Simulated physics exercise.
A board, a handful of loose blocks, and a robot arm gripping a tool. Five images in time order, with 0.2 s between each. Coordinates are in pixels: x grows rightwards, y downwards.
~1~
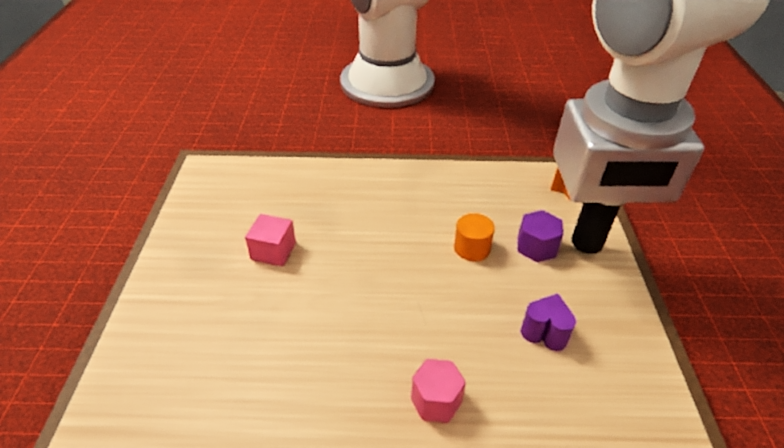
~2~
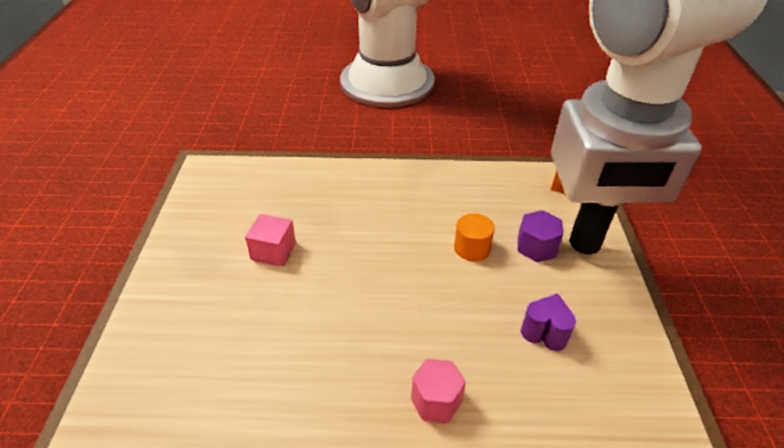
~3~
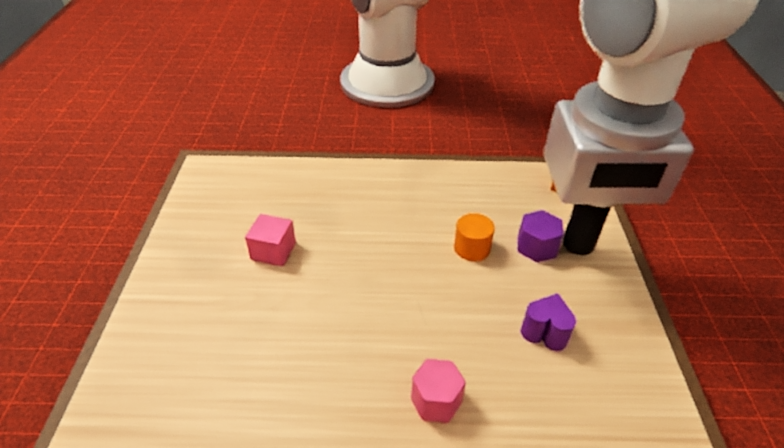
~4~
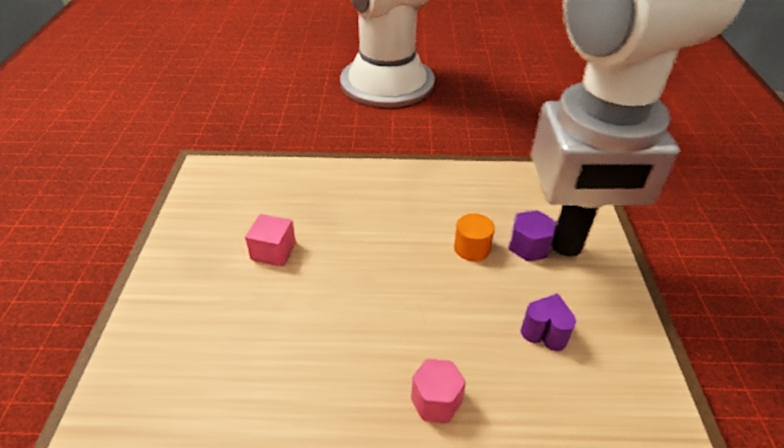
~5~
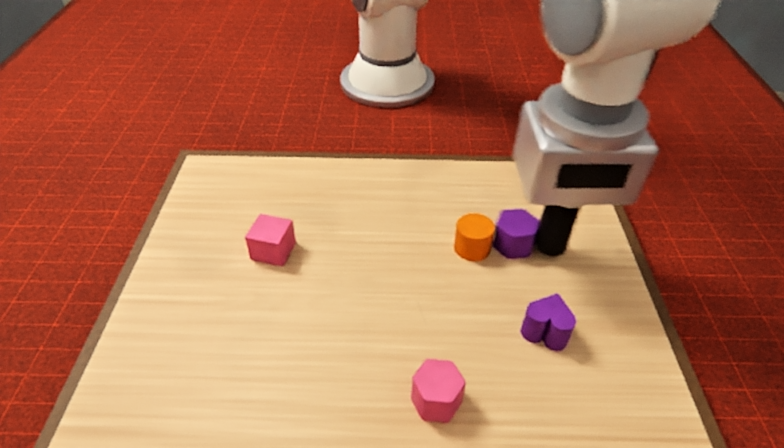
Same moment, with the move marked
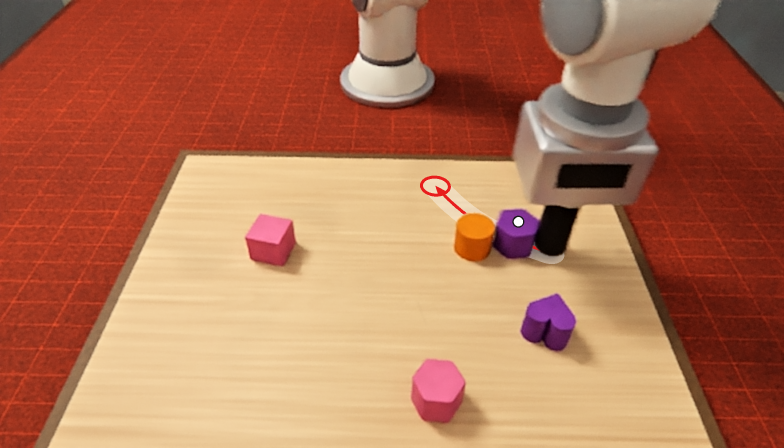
A white and grey robot arm holding a black cylindrical tool stands at the right of a pale wooden board on a red floor, seen from a fixed, raised viewpoint. A pink cube sits at left, an orange disc and purple hexagonal block near the tool, a purple heart and pink hexagon lower down. The tool slides left and pushes the purple hexagonal block leftward up close to the orange disc.
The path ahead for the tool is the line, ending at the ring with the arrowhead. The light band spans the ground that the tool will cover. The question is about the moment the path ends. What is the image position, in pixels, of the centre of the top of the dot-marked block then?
The answer is (433, 197).
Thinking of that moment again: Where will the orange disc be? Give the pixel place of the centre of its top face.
I think it will end close to (440, 226).
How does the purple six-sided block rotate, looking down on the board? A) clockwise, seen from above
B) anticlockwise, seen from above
The one that fits is B, anticlockwise, seen from above.
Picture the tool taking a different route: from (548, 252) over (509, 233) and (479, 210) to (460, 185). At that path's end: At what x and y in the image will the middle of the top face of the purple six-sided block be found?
It is at (458, 201).
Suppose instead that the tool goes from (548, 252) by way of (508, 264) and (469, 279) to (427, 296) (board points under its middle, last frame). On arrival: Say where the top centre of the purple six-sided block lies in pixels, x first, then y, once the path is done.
It is at (495, 217).
The drawn path runs from (548, 252) through (501, 235) and (463, 212) to (435, 186); the dot is on the purple six-sided block.
What follows on the original path. One third of the way, tool at (501, 227); orange disc at (445, 226); purple six-sided block at (469, 207).
Two thirds of the way, tool at (462, 204); orange disc at (440, 226); purple six-sided block at (434, 197), turned 50° anticlockwise.
At the end, tool at (436, 179); orange disc at (440, 226); purple six-sided block at (433, 197), turned 55° anticlockwise.
